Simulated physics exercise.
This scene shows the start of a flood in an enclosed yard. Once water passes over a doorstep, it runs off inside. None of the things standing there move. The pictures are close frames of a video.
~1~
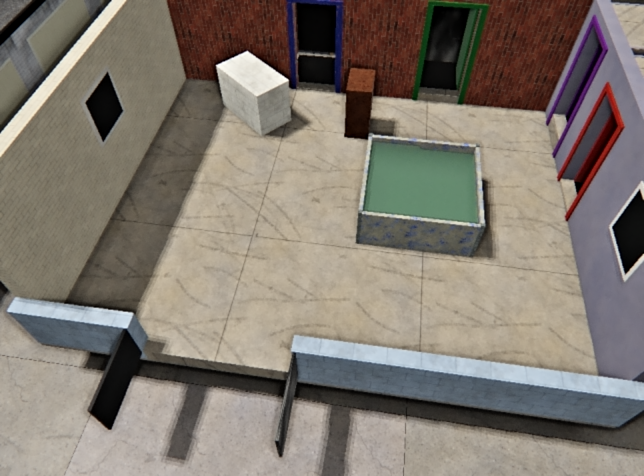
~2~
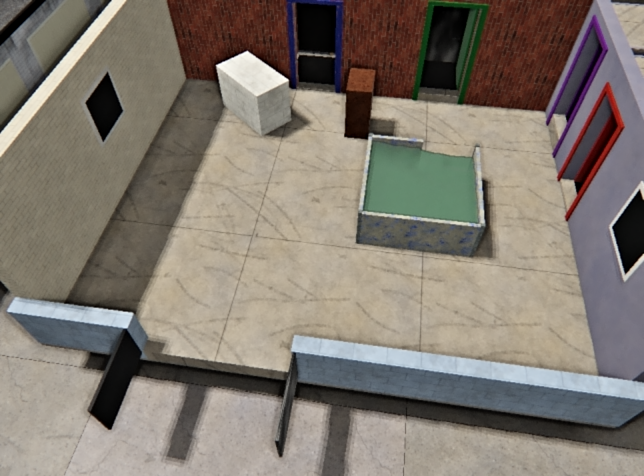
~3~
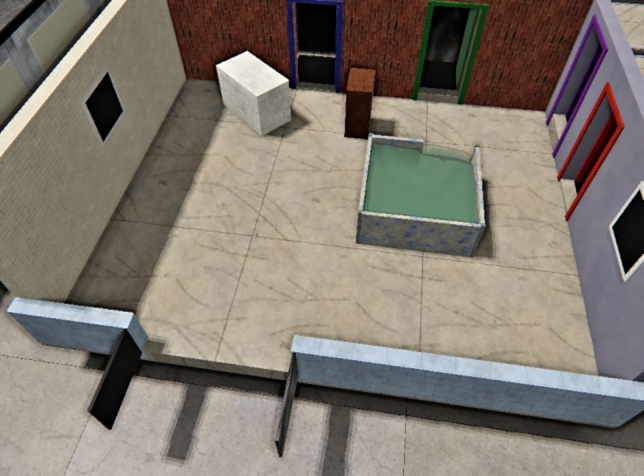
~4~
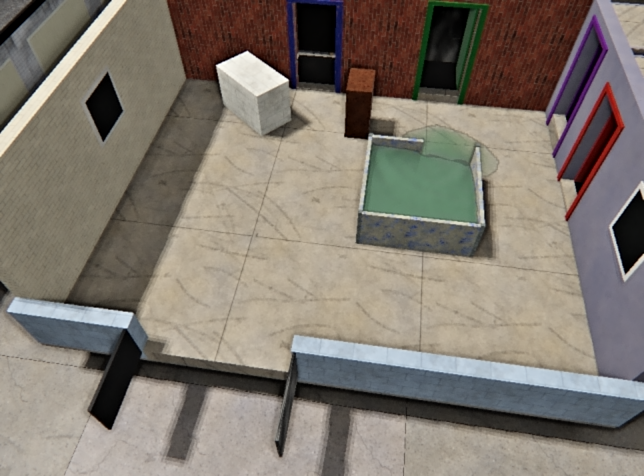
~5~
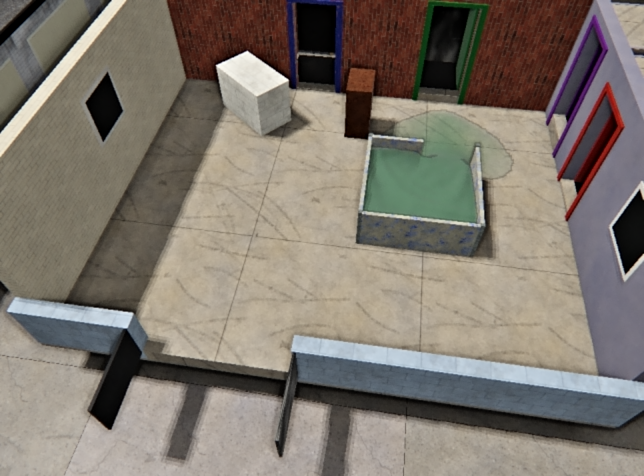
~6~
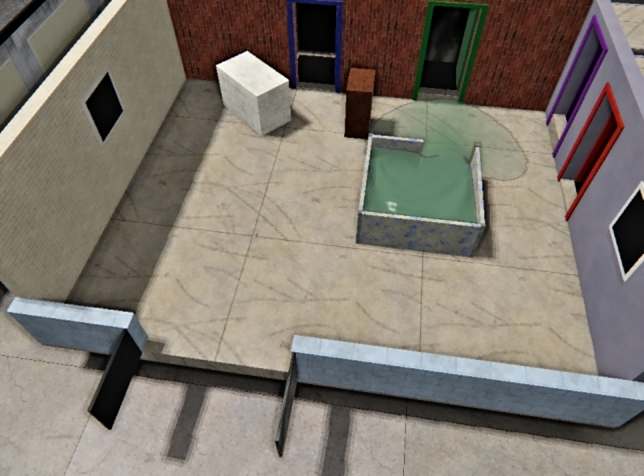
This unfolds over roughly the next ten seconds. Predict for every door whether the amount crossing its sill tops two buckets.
The red door does not top it. The green door tops it. The purple door does not top it. The blue door tops it.
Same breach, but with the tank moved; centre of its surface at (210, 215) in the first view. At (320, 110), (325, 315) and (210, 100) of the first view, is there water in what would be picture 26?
Hit, spared, hit.
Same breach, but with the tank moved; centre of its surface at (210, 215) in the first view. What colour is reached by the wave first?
The blue door.
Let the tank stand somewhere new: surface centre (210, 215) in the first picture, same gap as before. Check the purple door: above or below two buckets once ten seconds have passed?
Purple: Undershoots.
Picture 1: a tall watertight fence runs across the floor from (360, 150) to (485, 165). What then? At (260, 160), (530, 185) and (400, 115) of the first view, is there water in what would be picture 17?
In order: Soaked, soaked, untouched.
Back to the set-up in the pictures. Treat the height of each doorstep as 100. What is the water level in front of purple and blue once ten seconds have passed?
Approx. 30 % followed by 230 %.
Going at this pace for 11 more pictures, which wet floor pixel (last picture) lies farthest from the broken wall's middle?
Close to (276, 88), I think.
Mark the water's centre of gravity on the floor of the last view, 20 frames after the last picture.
About (431, 160).
A moment on, water covers 15 % of the floor; the red door not reached, the green door over two buckets in, the purple door wet at the sill, nothing in, the blue door not reached.
Next, water covers 20 % of the floor; the red door not reached, the green door far over two buckets in, the purple door wet at the sill, nothing in, the blue door wet at the sill, nothing in.
Then, water covers 30 % of the floor; the red door wet at the sill, nothing in, the green door far over two buckets in, the purple door wet at the sill, nothing in, the blue door under two buckets in.
Later, water covers 55 % of the floor; the red door wet at the sill, nothing in, the green door far over two buckets in, the purple door wet at the sill, nothing in, the blue door over two buckets in.
In the end, water covers 90 % of the floor; the red door wet at the sill, nothing in, the green door far over two buckets in, the purple door wet at the sill, nothing in, the blue door far over two buckets in.
